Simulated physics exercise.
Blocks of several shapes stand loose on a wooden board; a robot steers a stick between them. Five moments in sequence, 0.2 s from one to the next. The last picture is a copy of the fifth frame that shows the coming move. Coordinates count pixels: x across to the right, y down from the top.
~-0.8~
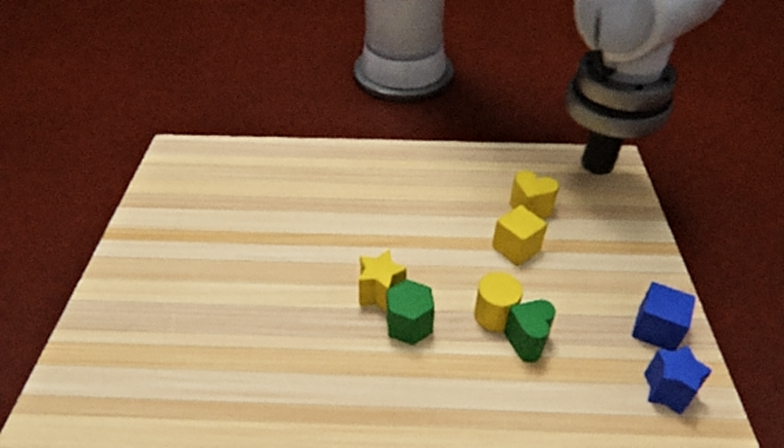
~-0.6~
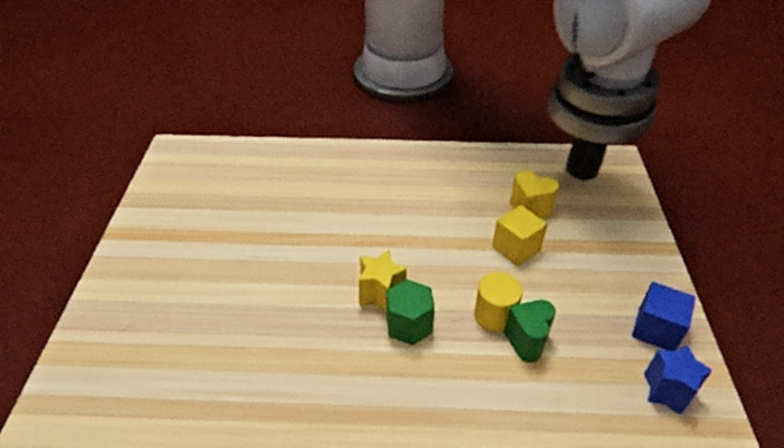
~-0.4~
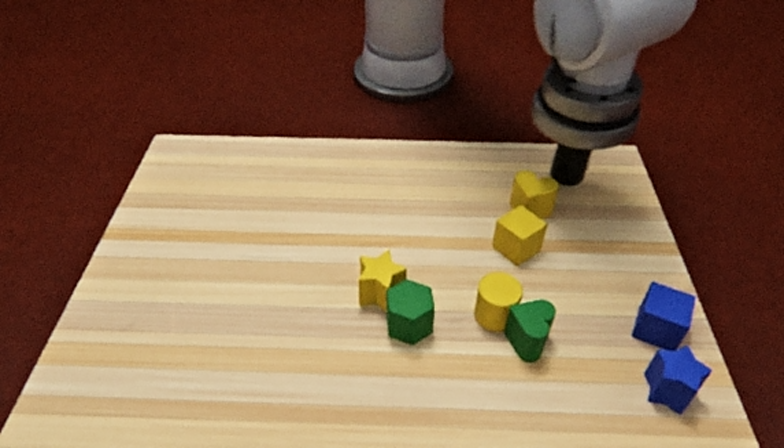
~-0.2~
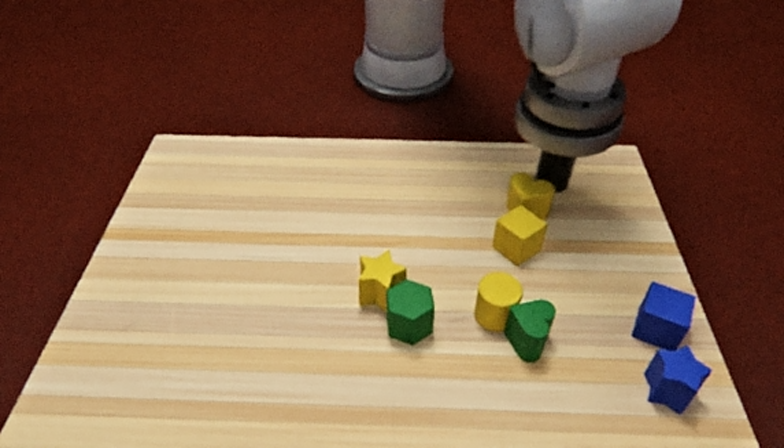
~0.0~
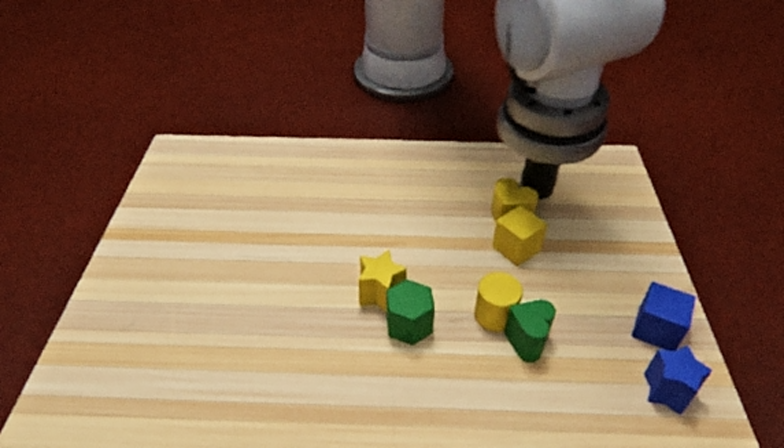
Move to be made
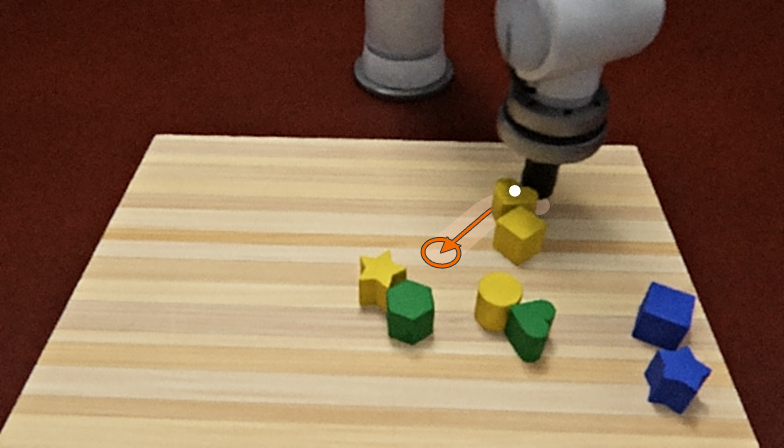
At first, a robot arm holds its dark stick near the far right of a wooden board scattered with yellow, green and blue blocks. The stick moves left toward the yellow heart, then nudges it slightly left behind the yellow cube, while the other blocks stay still.
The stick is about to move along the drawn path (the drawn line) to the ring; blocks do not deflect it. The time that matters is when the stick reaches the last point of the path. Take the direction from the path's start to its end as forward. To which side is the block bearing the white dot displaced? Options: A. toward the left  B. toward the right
The answer is A.
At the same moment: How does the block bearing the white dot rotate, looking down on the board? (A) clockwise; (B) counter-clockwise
Answer: B.
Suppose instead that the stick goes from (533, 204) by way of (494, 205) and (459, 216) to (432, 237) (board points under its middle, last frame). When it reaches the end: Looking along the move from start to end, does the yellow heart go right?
Answer: No.
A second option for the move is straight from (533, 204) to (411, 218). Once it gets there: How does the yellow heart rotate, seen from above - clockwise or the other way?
That block twists counter-clockwise.
Drawn move, from (533, 204) through (494, 208) and (468, 229) to (441, 252); the dot is on the yellow heart.
The first path, step by step. One third of the way, stick (497, 194); yellow heart (491, 202), turned 20° anticlockwise.
Two thirds of the way, stick (470, 215); yellow heart (470, 226), turned 30° anticlockwise; yellow square (523, 224).
At the end, stick (442, 238); yellow star block still; yellow heart (456, 250), turned 55° anticlockwise; yellow square (523, 224).
